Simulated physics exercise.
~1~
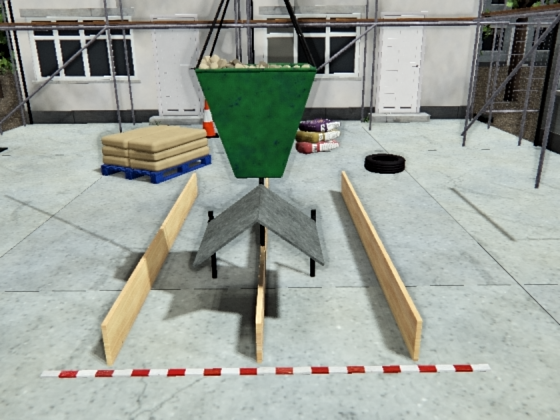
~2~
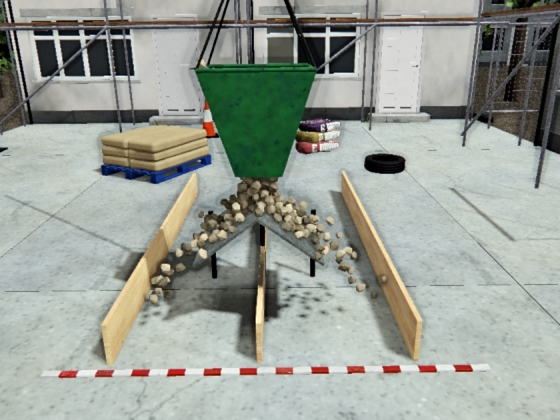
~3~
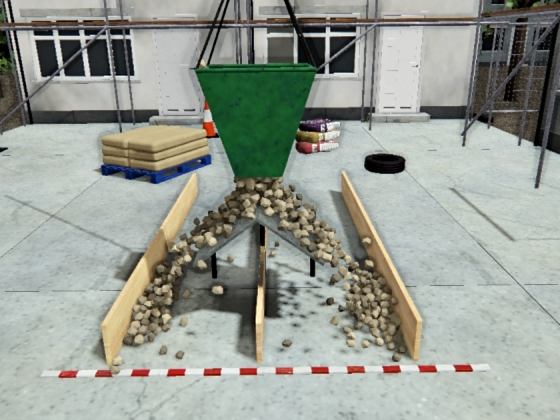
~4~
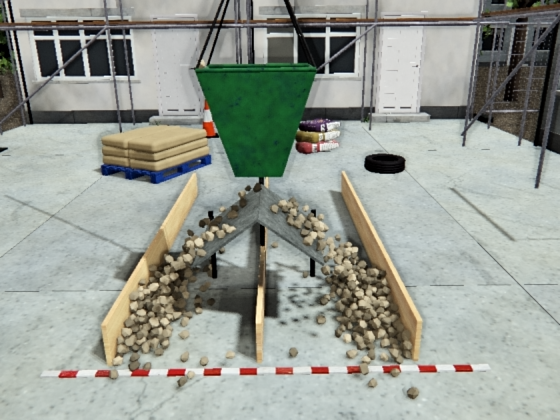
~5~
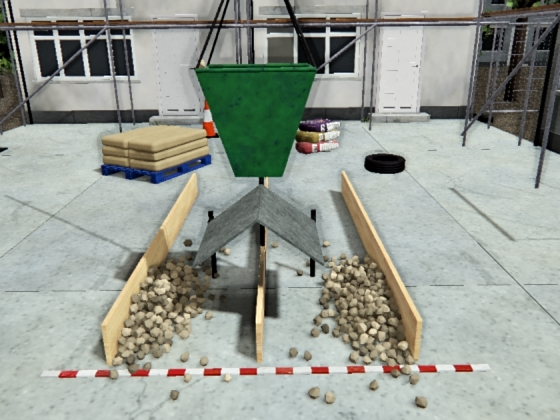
To begin with, a green hopper hangs over a grey steel ridge on a paved yard, with wooden planks marking off two bays and a red and white striped staff lying across the front. Stones then pour from the bottom of the hopper, strike the ridge and tumble down both slopes. They gather in the left and right bays while more keep sliding down. The flow from the hopper stops, and the last stones roll off the steel. Finally the slopes are bare, with a slightly larger heap on the right and a few stones scattered past the staff.
